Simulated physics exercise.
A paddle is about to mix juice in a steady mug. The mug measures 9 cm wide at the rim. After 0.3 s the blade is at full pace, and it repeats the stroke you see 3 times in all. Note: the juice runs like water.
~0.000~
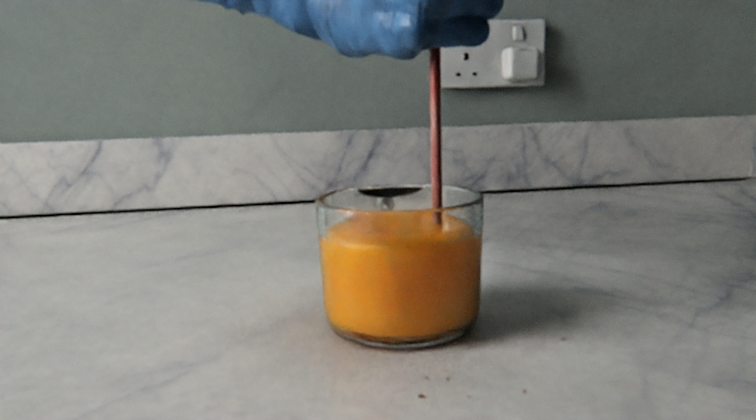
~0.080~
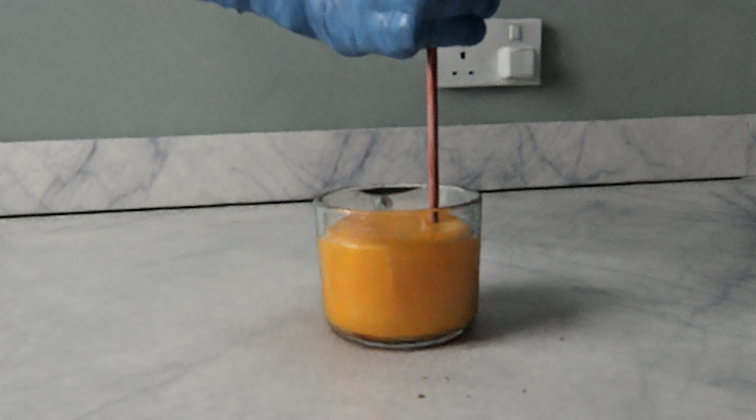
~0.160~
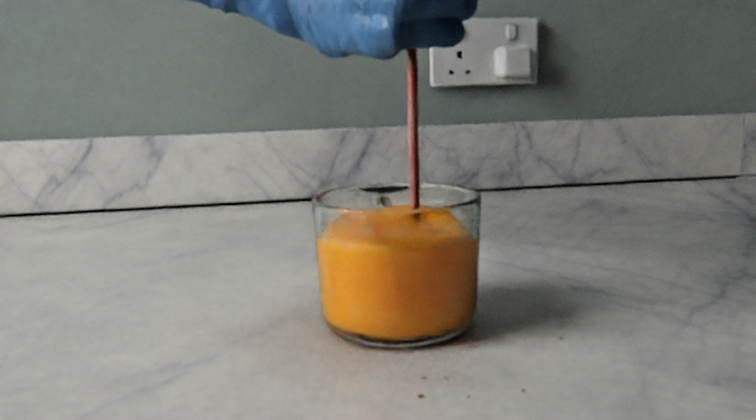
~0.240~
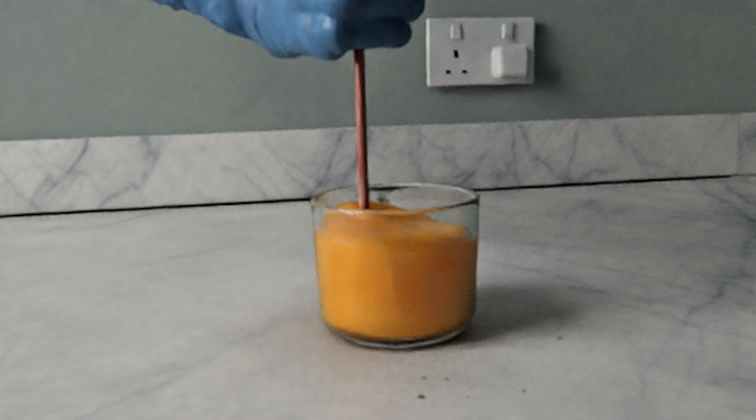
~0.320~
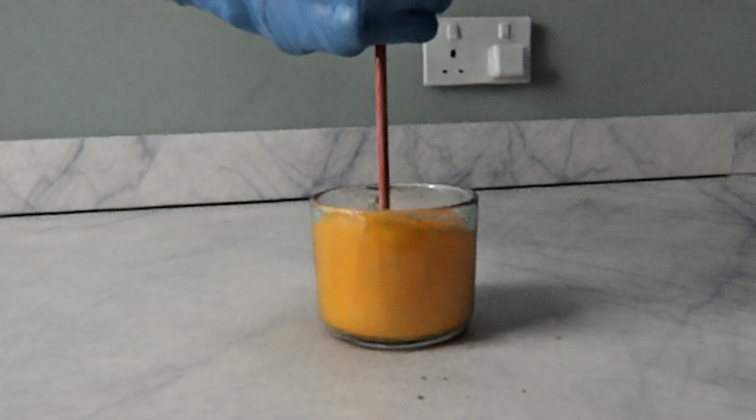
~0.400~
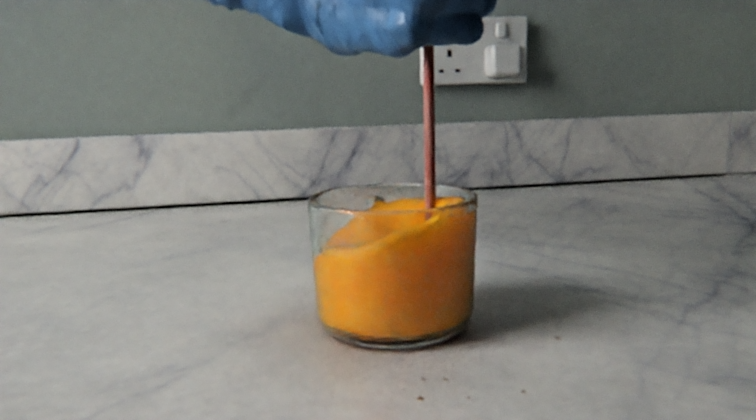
In this clip, a blue-gloved hand holds a thin reddish-brown stick in a clear glass of orange liquid, moving it left and then back right as the liquid swirls and its surface slopes higher on the right.
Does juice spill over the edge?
Most likely it brims over.
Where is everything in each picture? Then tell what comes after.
In the first picture, the stem is at (436, 90); the juice meets the walls at (324, 231) and (474, 223); the rim runs from (319, 205) to (477, 196).
In the second picture, the stem is at (433, 90); the juice meets the walls at (322, 231) and (471, 222).
In the third picture, the stem is at (413, 89); the juice meets the walls at (321, 230) and (471, 224).
In the fourth picture, the stem is at (361, 91); the juice meets the walls at (319, 222) and (469, 224).
In the fifth picture, the stem is at (382, 91); the juice meets the walls at (316, 213) and (468, 218).
In the sixth picture, the stem is at (429, 89); the juice meets the walls at (318, 247) and (466, 195).
Then, 0.57 s in, 0 ml is over the rim.
Then, 0.74 s in, 4 ml is over the rim.
Then, 0.90 s in, 6 ml is over the rim.
Then, 1.07 s in, 6 ml is over the rim.
Finally, 6 ml is over the rim.
